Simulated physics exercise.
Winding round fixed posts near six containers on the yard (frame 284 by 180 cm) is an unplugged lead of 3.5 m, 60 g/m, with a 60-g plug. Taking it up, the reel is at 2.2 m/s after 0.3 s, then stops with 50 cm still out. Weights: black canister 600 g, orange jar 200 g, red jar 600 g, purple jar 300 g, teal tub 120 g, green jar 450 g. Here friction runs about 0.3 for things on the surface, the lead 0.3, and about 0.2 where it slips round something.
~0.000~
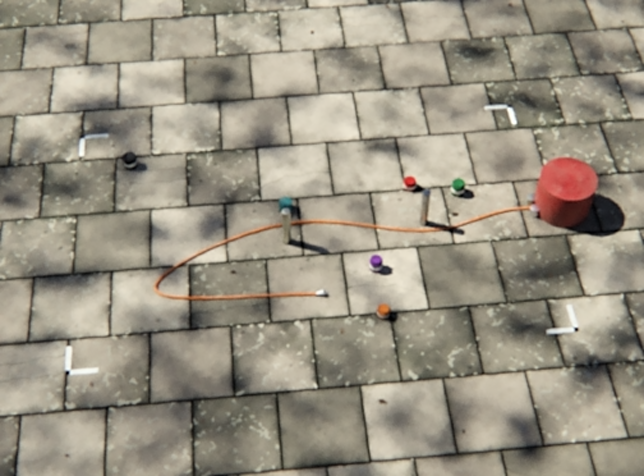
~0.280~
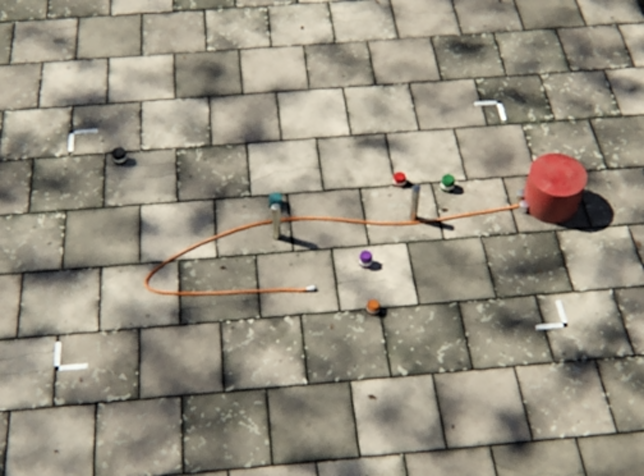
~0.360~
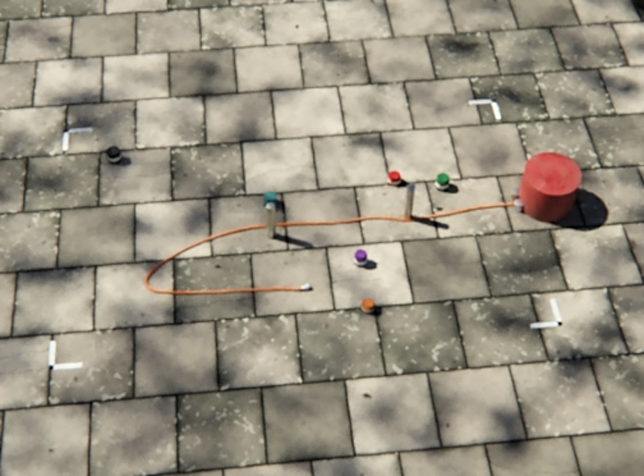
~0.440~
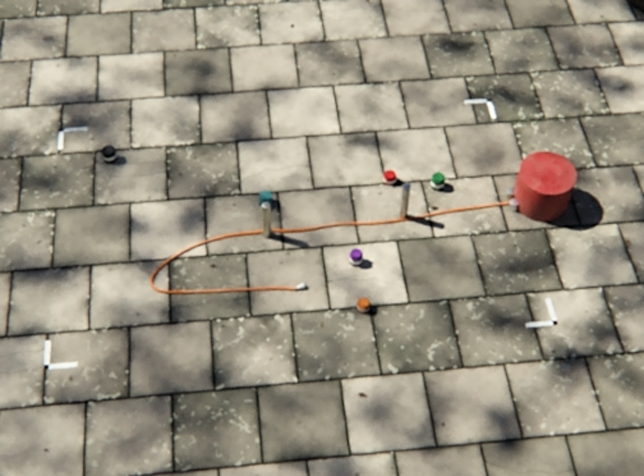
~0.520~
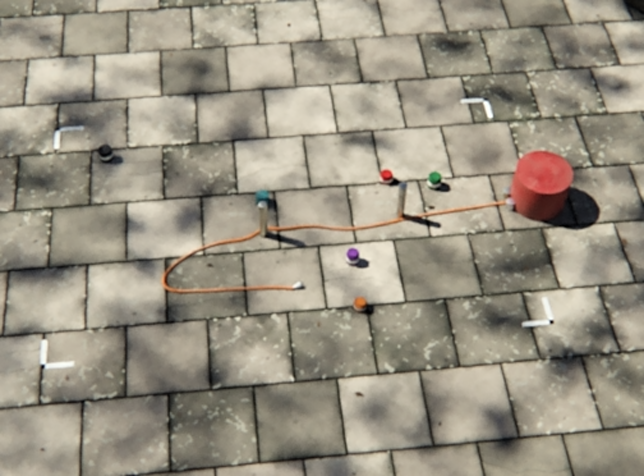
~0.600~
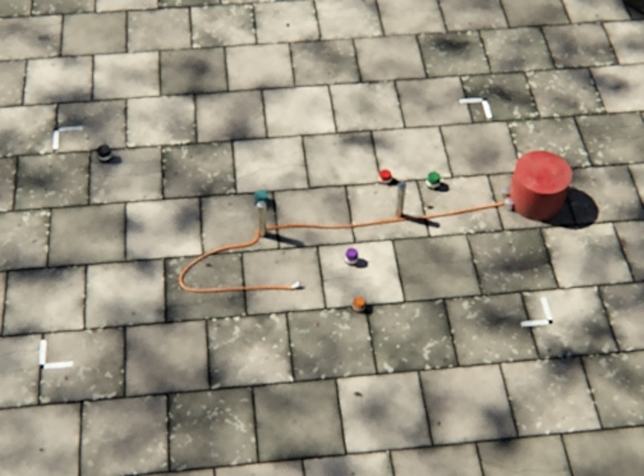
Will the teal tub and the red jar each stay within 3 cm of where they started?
Teal tub: Yes, it stays close; red jar: No, it is displaced.
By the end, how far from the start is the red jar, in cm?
The red jar ends up about 130 cm from its start.
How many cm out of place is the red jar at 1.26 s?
The red jar has moved 0 cm.
By 0.9 s, plug at (294, 286); nothing else has moved.
By 1.3 s, plug at (302, 188); nothing else has moved.
By 1.6 s, plug at (476, 276); red jar 64 cm off its start at (450, 241).
By 1.9 s, plug at (531, 174); red jar 113 cm off its start.
By 2.7 s, plug at (482, 178); red jar 129 cm off its start at (540, 307), teal tub 0 cm off its start at (261, 194), green jar 7 cm off its start at (435, 167).
